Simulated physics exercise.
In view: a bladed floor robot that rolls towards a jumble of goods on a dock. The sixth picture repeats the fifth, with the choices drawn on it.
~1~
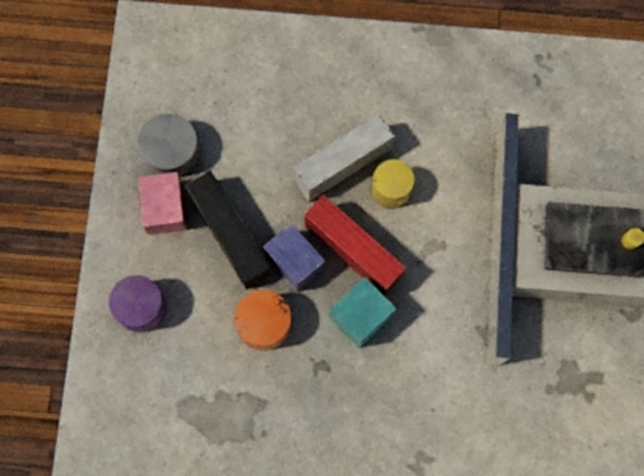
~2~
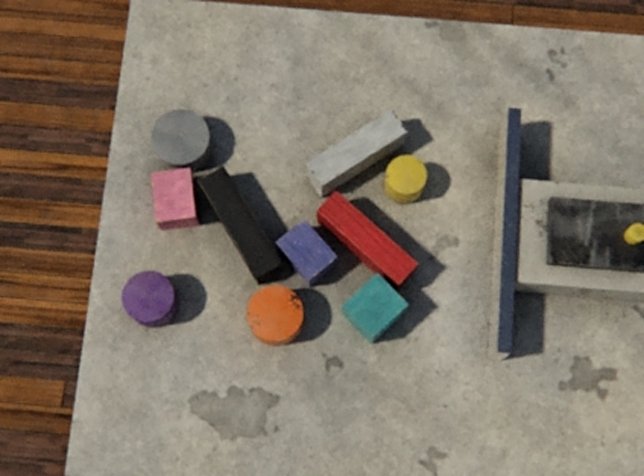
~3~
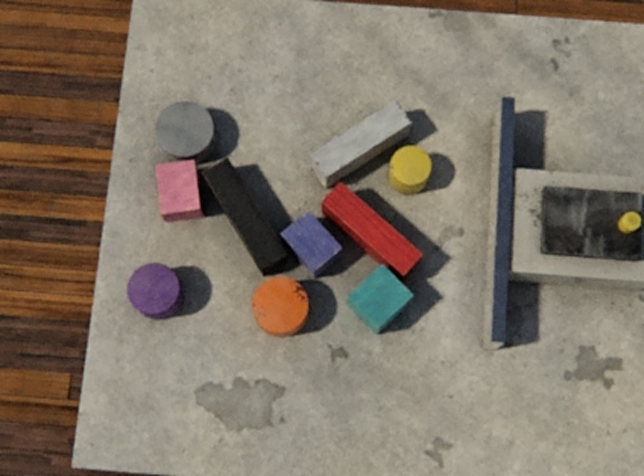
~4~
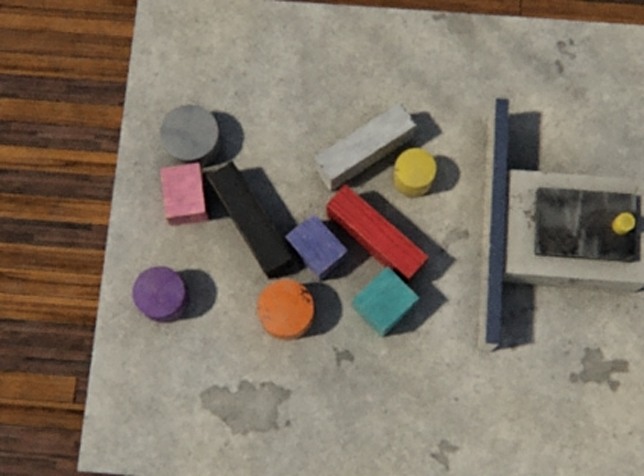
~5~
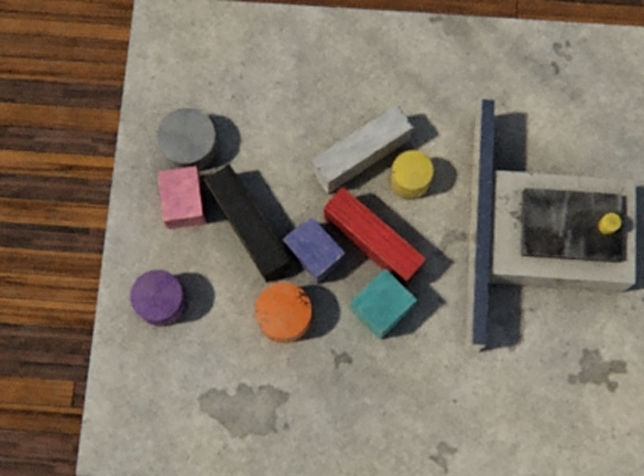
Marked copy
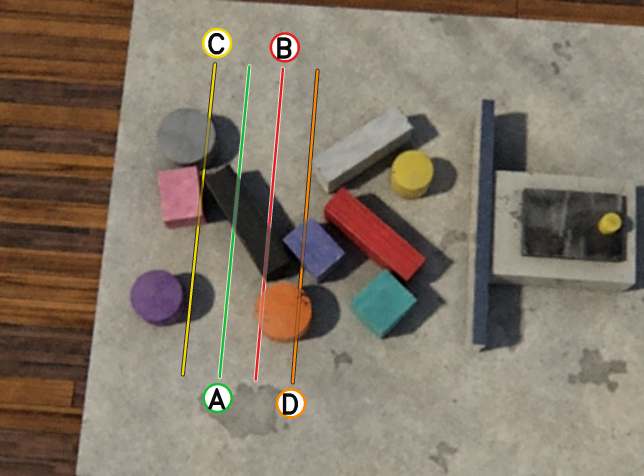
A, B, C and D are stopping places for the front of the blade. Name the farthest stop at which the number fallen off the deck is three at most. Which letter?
C.
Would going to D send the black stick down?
No.
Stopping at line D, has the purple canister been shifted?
By then, no.
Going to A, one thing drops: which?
The pink crate goes over.
On the marked copy, A at (235, 216); B at (270, 219); C at (199, 214); D at (306, 221).
Following C. Soon after the start, robot (460, 217); white bar (327, 147); orange canister (275, 315).
Later, robot (356, 210); pink crate (141, 198); purple canister (142, 298).
In the end, robot (278, 205); purple canister over the edge; pink crate over the edge; three fallen.
As for the rest, A is within the limit but short; B is within the limit but short; D is within the limit but short.
